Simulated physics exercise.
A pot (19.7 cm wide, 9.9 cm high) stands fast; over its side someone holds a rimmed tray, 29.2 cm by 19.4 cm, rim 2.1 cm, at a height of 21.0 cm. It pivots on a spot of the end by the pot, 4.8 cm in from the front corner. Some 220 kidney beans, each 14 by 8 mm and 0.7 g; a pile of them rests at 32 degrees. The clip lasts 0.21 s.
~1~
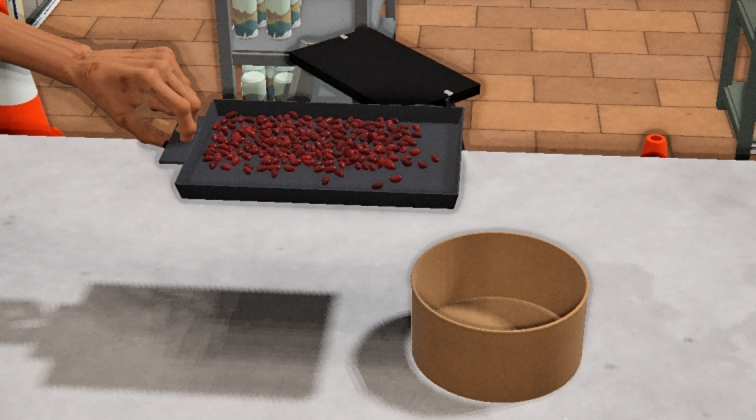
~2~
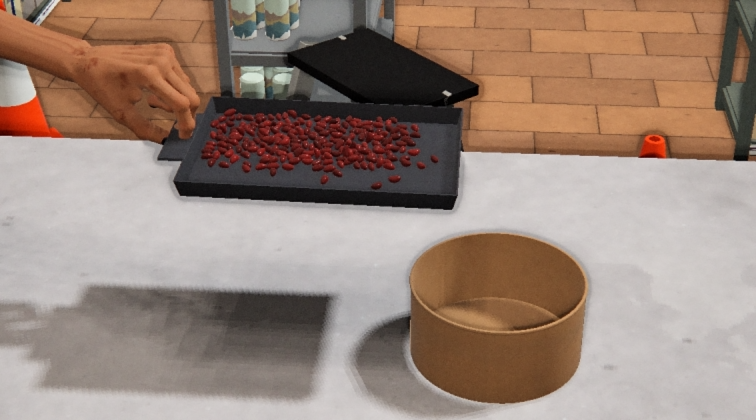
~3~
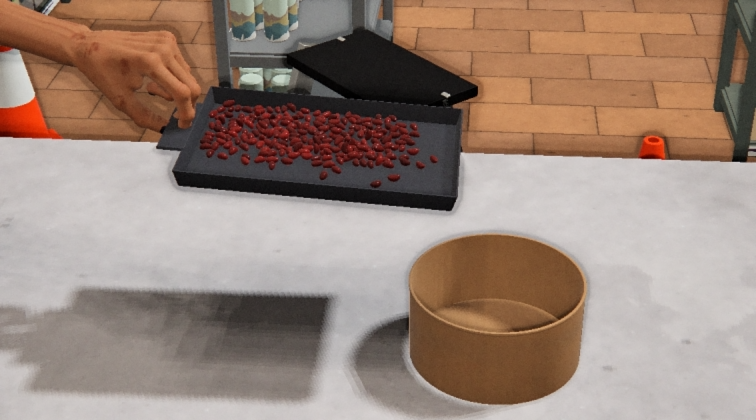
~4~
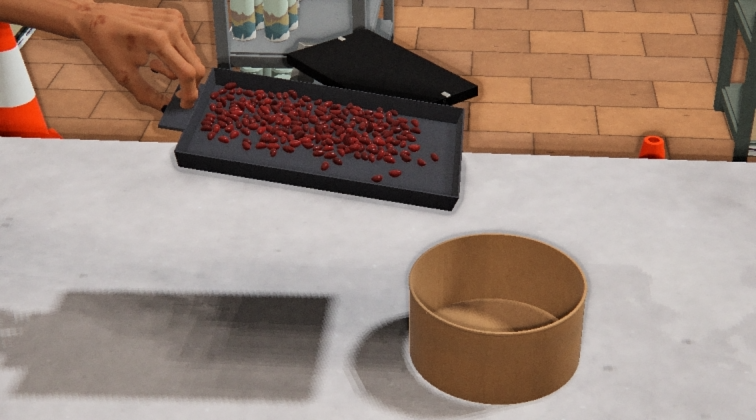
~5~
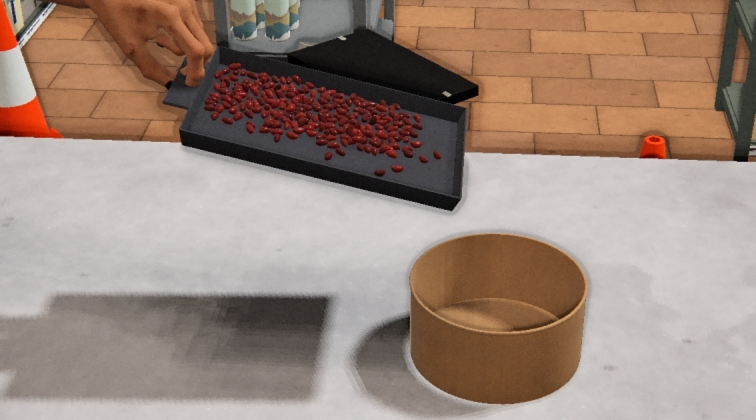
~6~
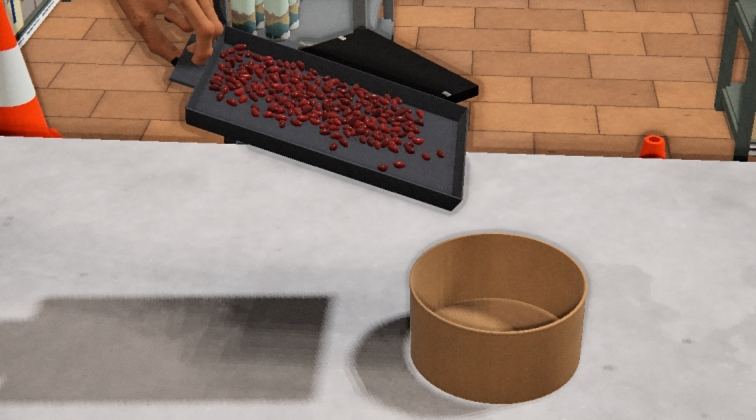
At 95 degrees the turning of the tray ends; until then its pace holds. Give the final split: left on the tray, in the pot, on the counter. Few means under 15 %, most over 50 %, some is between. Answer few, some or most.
Left on the tray: Few; in the pot: Most; on the counter: Some.
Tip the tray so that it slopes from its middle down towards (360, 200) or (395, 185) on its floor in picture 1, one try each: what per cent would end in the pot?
About 55 and 95 per cent.
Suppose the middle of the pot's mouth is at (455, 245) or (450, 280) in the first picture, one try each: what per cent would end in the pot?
About 40 and 35 per cent.
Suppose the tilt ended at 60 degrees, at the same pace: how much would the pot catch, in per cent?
In that case some 45 per cent.
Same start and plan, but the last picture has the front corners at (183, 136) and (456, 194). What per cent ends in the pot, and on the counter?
Pot 65, counter 35.
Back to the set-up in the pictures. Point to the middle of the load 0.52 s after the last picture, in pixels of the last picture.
At about (504, 180).
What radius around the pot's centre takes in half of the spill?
About 24 cm.
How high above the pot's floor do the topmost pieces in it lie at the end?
Some 2.0 cm.
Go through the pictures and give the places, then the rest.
Tray tilt 0 degrees, front corners at (180, 182) and (454, 192); middle of the pieces at (306, 146); pot at (500, 279), in the first picture.
Tray tilt 1 degrees, front corners at (179, 179) and (453, 193); middle of the pieces at (305, 144), in the second picture.
Tray tilt 4 degrees, front corners at (178, 169) and (452, 194), lowest corner right front; middle of the pieces at (304, 139), in the third picture.
Tray tilt 8 degrees, front corners at (180, 150) and (454, 194), lowest corner right front; middle of the pieces at (306, 128), in the fourth picture.
Tray tilt 14 degrees, front corners at (185, 128) and (457, 195), lowest corner right front; middle of the pieces at (309, 115), in the fifth picture.
Tray tilt 19 degrees, front corners at (191, 107) and (458, 196), lowest corner right front; middle of the pieces at (312, 102); pot at (498, 280), in the sixth picture.
Then, 0.30 s after the last picture, tilt 56 degrees; the tray holds 100 %, the pot 0 %.
Then, 0.52 s after the last picture, tilt 82 degrees; the tray holds 40 %, the pot 5 %.
Then, 0.83 s after the last picture, tilt 95 degrees; the tray holds 5 %, the pot 55 %.
In the end, tray 0 %, pot 60 %, counter 40 %.
